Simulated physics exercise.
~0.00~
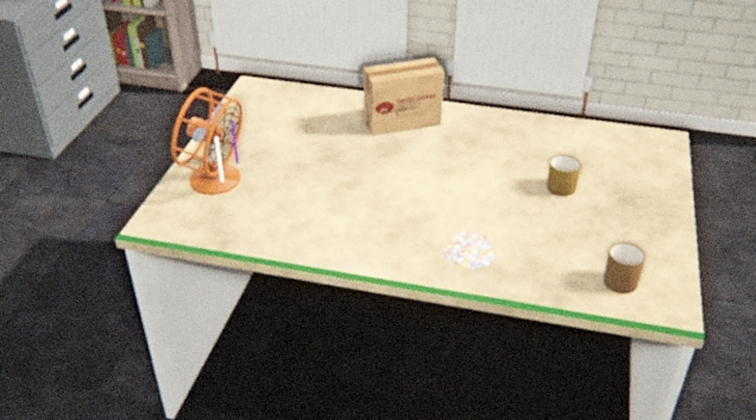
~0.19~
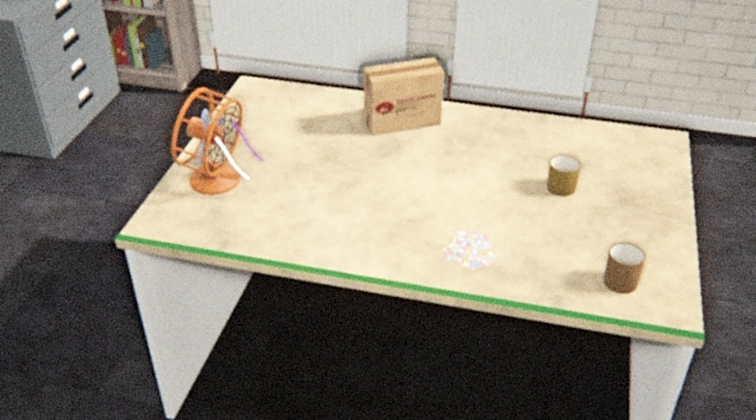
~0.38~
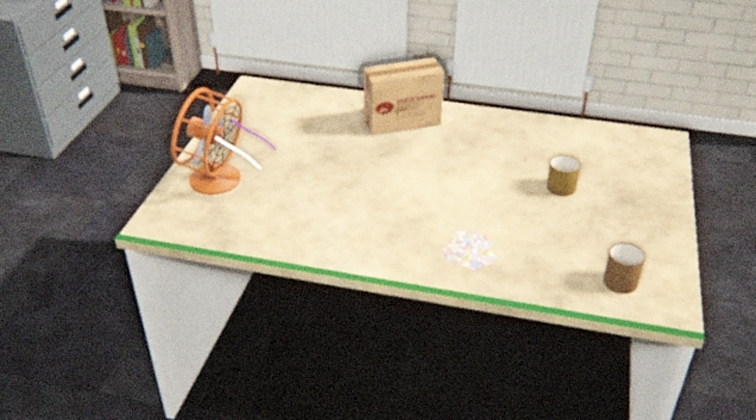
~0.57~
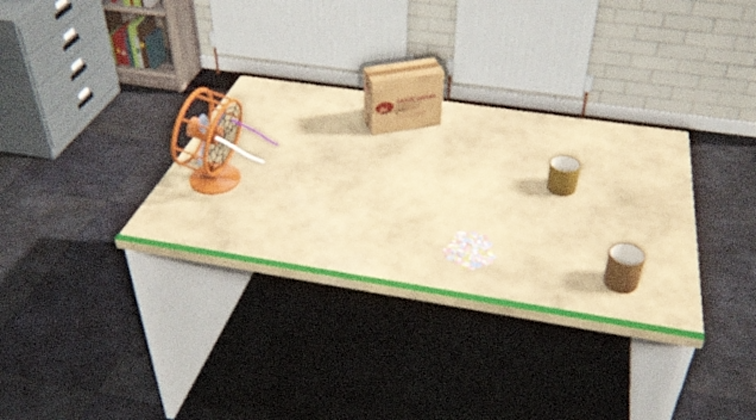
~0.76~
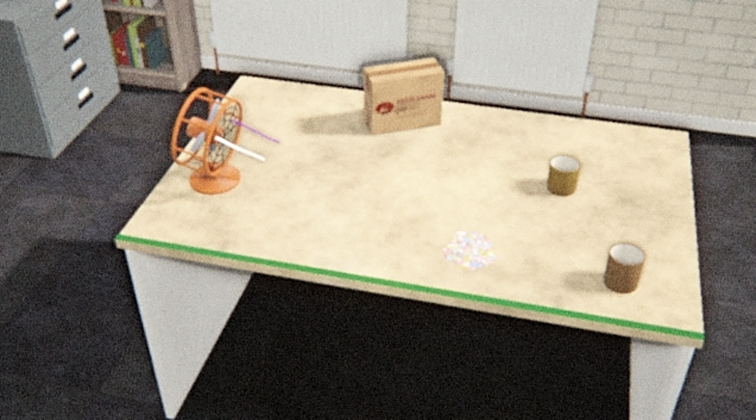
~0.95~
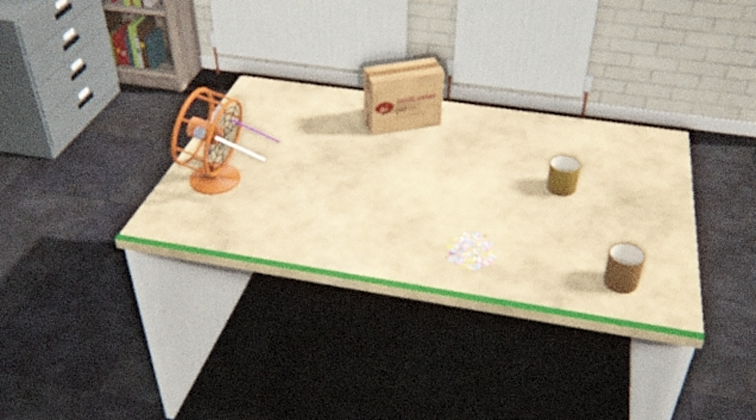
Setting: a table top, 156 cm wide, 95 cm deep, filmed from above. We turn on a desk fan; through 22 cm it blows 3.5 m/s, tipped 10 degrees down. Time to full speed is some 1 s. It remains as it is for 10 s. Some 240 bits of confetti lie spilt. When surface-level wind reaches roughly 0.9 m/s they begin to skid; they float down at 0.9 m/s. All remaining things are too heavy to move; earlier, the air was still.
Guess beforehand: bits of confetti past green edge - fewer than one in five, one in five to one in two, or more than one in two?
Guess: More than one in two.
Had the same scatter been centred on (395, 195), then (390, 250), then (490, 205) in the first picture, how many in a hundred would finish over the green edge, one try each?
Taking the three spots in order, you'd get around 0 percent, 100 percent and 0 percent.
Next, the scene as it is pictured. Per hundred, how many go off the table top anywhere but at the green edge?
The share comes to some 10 per cent.
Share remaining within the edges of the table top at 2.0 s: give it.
Estimated share: Close to 4 percent.
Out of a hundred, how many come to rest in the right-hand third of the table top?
Some 0 per cent.
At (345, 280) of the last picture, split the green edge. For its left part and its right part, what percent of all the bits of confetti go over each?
0 % left, 90 % right.
After 2.0 s, 85 % are over the green edge; 93 % have settled or left.
After 3.2 s, 88 % are over the green edge; 99 % have settled or left.
After 5.5 s, 88 % are over the green edge; 100 % have settled or left.
After 10.0 s, at the end, 88 % are over the green edge.
